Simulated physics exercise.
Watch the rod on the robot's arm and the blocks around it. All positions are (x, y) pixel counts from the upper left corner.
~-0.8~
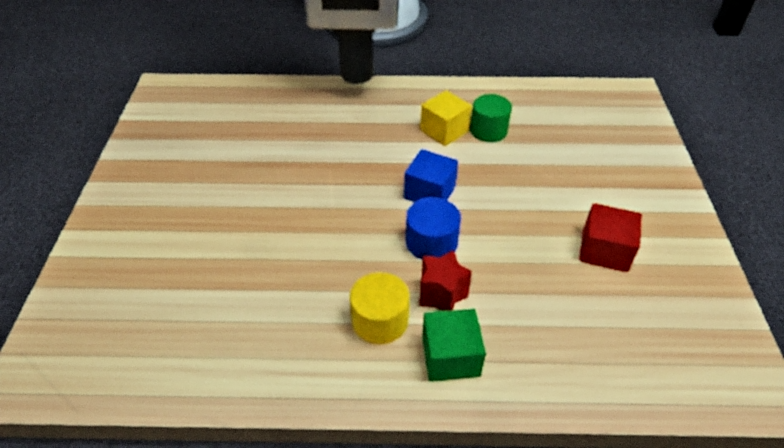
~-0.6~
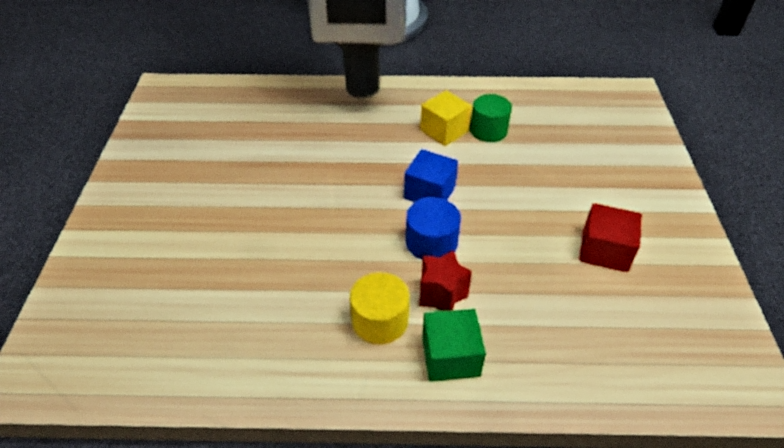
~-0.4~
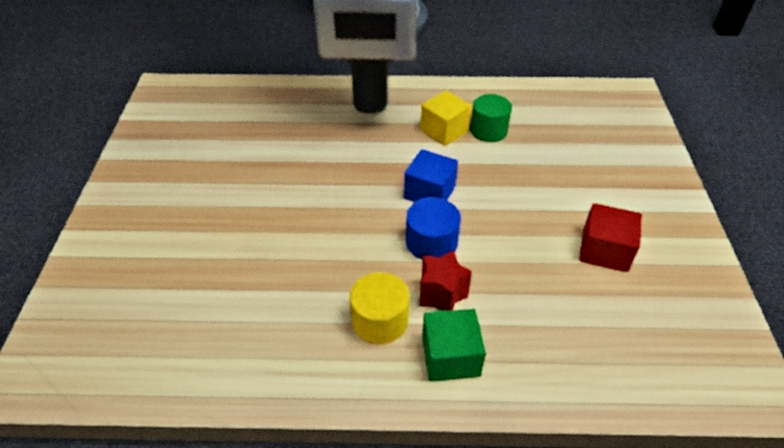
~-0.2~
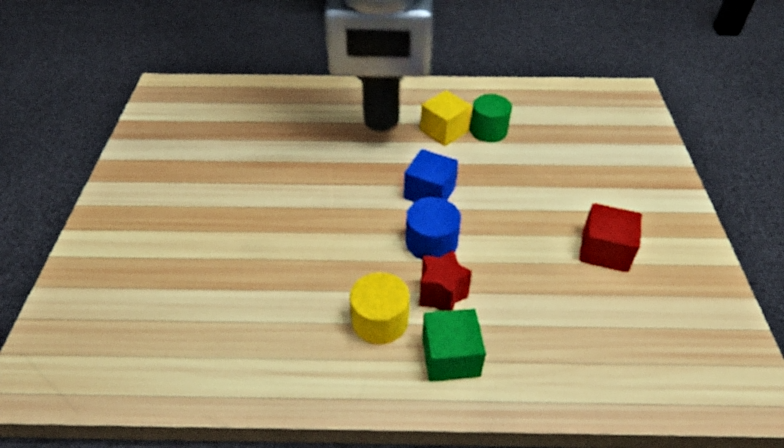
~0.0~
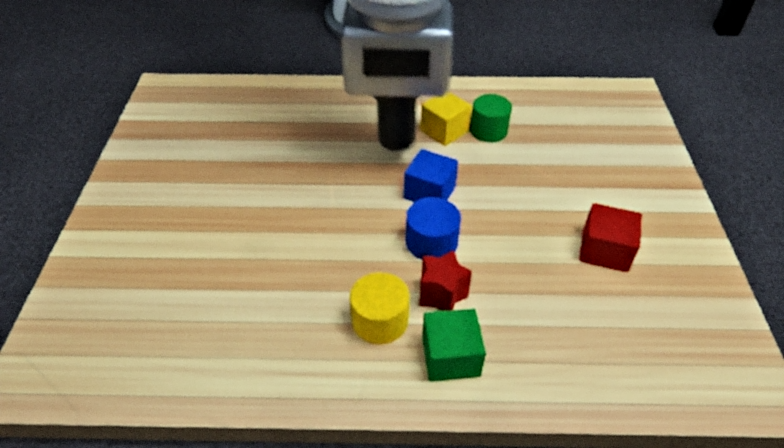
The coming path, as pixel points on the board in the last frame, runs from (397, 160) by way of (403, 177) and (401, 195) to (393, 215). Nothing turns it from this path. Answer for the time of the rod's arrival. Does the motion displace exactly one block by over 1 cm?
Yes, that is what happens.
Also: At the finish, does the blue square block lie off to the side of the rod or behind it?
I believe so.
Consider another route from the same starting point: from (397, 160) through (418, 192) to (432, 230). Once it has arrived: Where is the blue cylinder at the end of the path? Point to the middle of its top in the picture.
Pixel (444, 240).
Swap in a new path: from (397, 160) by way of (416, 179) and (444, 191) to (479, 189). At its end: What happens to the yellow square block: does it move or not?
By the last moment of the path, the yellow square block has stayed put.
The first path, step by step. Halfway along, rod at (405, 167); blue square block at (441, 176).
At the end, rod at (393, 196); blue square block at (442, 177); blue cylinder in place.
